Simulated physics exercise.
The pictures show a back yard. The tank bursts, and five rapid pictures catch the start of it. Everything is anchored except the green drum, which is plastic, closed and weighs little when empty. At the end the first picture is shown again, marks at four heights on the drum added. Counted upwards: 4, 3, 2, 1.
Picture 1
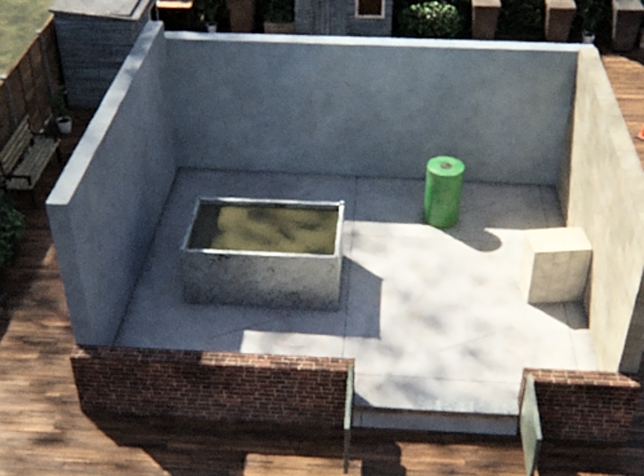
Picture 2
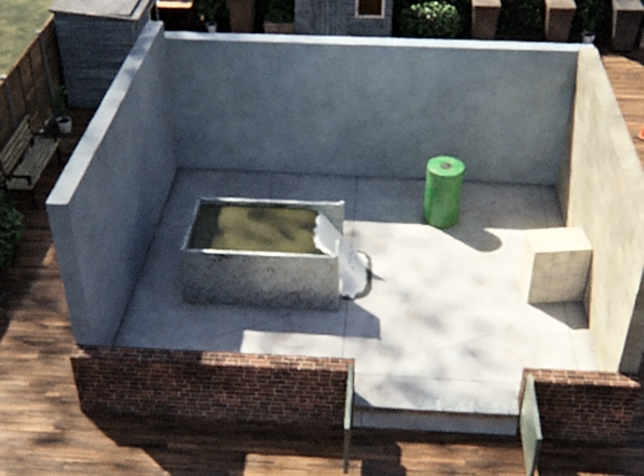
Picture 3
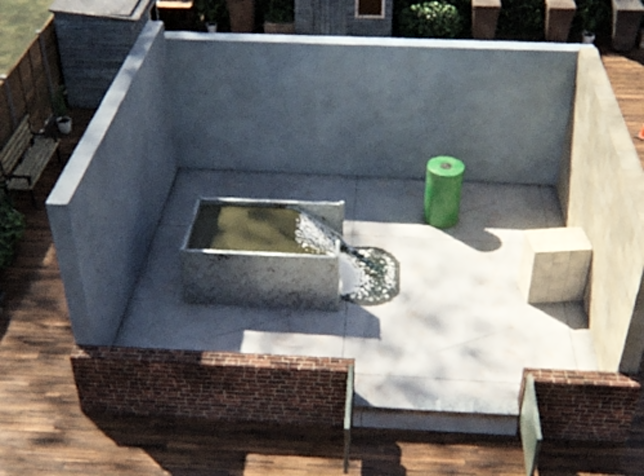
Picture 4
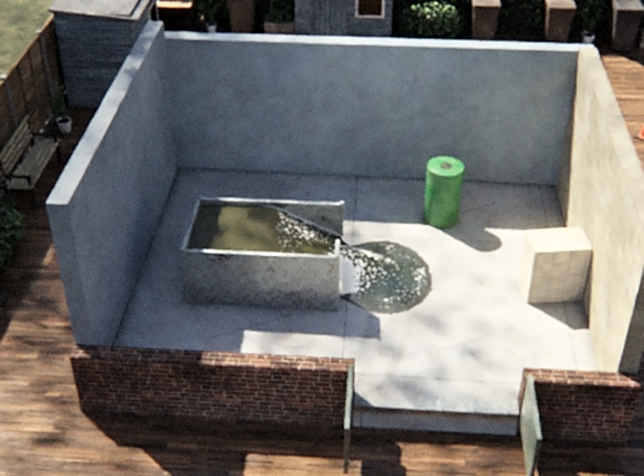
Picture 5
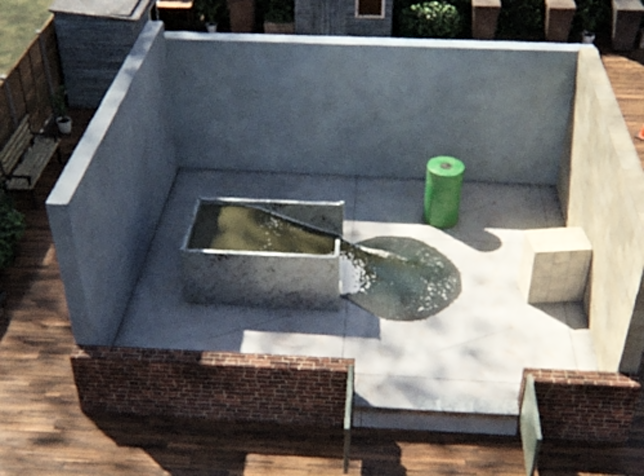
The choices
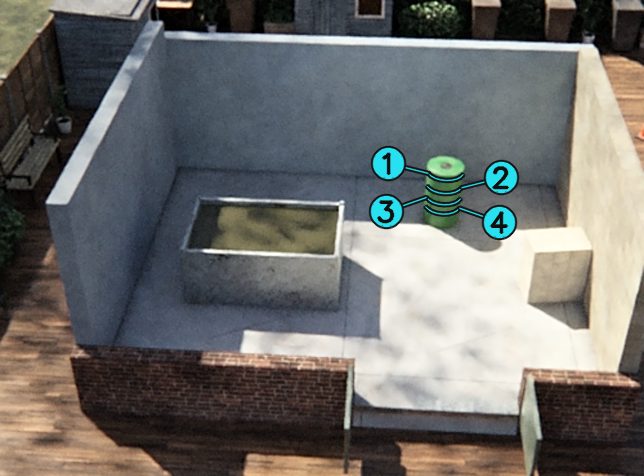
In a walled back yard, water pours from a full tank and spreads across the ground.
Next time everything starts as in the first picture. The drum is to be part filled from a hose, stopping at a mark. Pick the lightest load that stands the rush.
Go for 4.
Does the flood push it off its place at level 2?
No, that is safe.
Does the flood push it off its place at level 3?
No, that is safe.
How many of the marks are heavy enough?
All four.
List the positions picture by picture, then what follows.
In the first picture, lid of the green drum at (445, 166); tank full, its middle at (265, 231); open gate at (438, 366).
In the second picture, 1 % of the ground wet, in view closest to the drum at (361, 255).
In the third picture, 3 % of the ground wet, in view closest to the drum at (388, 256).
In the fourth picture, 6 % of the ground wet, in view closest to the drum at (397, 246).
In the fifth picture, lid of the green drum at (445, 166); 8 % of the ground wet, in view closest to the drum at (414, 242).
On the marked copy, 1 at (446, 180); 2 at (444, 193); 3 at (443, 204); 4 at (442, 214); from the bottom up 4, 3, 2, 1.
If 1 is chosen, it does not move.
If 2 is chosen, it does not move.
If 3 is chosen, it does not move.
If 4 is chosen, it does not move.
